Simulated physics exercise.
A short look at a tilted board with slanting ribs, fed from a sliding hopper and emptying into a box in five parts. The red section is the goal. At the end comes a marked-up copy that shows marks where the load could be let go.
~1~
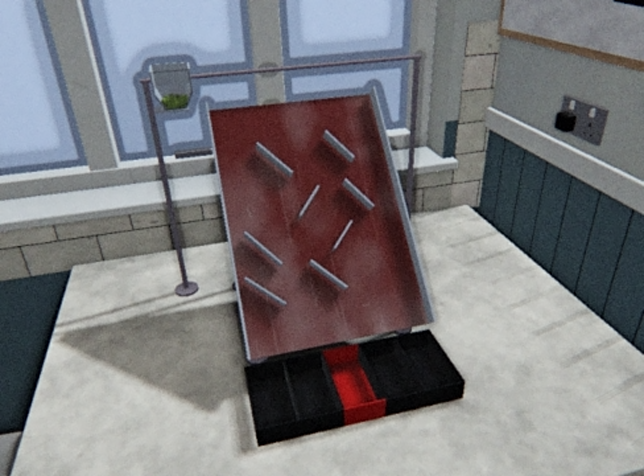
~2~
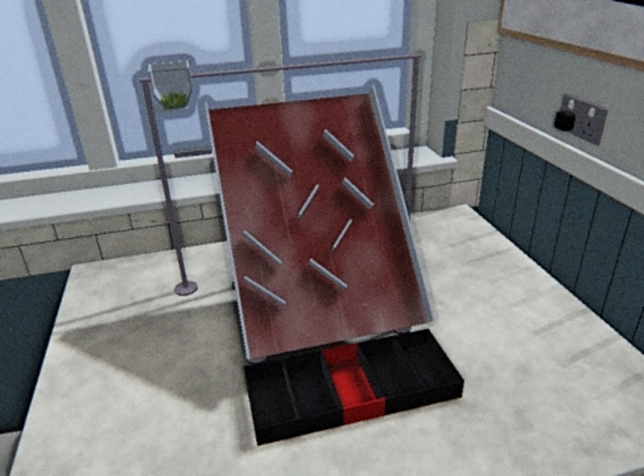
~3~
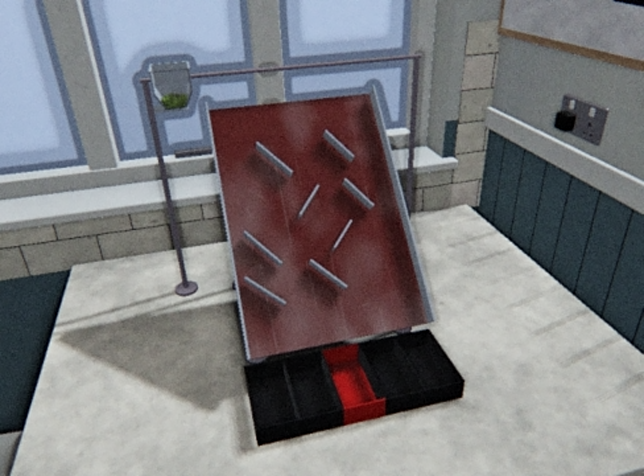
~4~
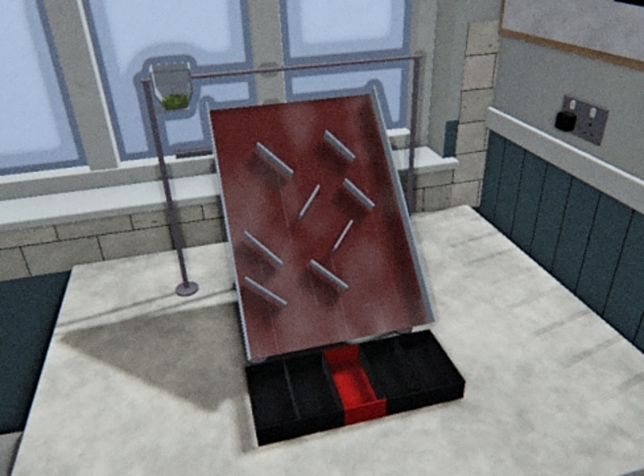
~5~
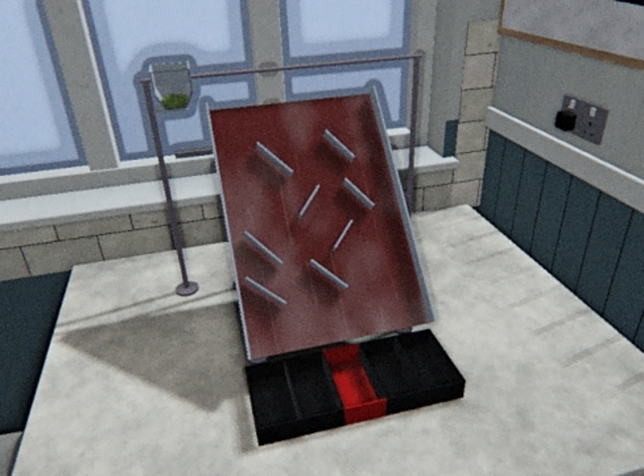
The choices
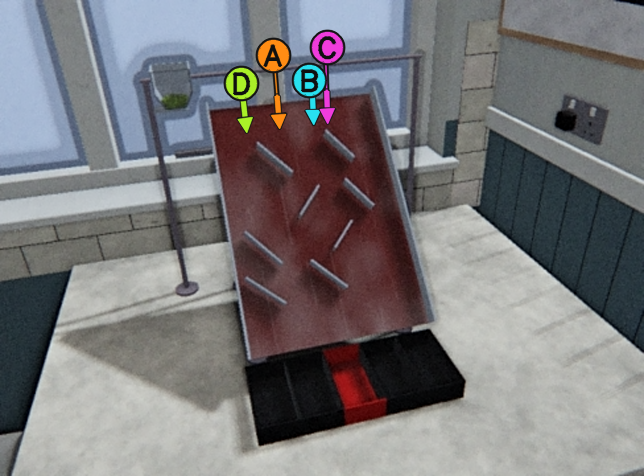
The footage shows a tilted reddish board with slanting ribs standing on a pale table above a black box with a red middle section, while a small hopper of green contents hangs at upper left; nothing visibly moves.
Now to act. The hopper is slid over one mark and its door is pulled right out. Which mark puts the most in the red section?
Choose D.
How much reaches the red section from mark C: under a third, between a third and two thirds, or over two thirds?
Under a third.
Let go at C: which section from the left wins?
It is the fifth one.
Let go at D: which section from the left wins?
The third.
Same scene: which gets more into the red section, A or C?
A it is.
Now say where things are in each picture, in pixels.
Hopper at (175, 100), dried peas, door shut, in the first frame.
Ribs (257, 142) to (292, 172), (325, 130) to (354, 156), (300, 214) to (318, 185), in the second frame.
Ribs (345, 179) to (374, 205), (244, 231) to (282, 263), (335, 247) to (352, 220), in the third frame.
Ribs (246, 277) to (286, 303), (311, 260) to (348, 287), in the fourth frame.
Red section at (366, 411), number 3 of 5 from the left, in the fifth frame.
On the marked copy, mark A meets the board at (279, 123); mark B meets the board at (313, 119); mark C meets the board at (327, 118); mark D meets the board at (246, 127).
For mark A, about a quarter in the red section, most in other sections.
For mark B, about a quarter in the red section, most in other sections, a stray few outside the box.
For mark C, a small part in the red section, most in other sections, a small part outside the box.
For mark D, about half in the red section, about a third in other sections, a stray few outside the box.
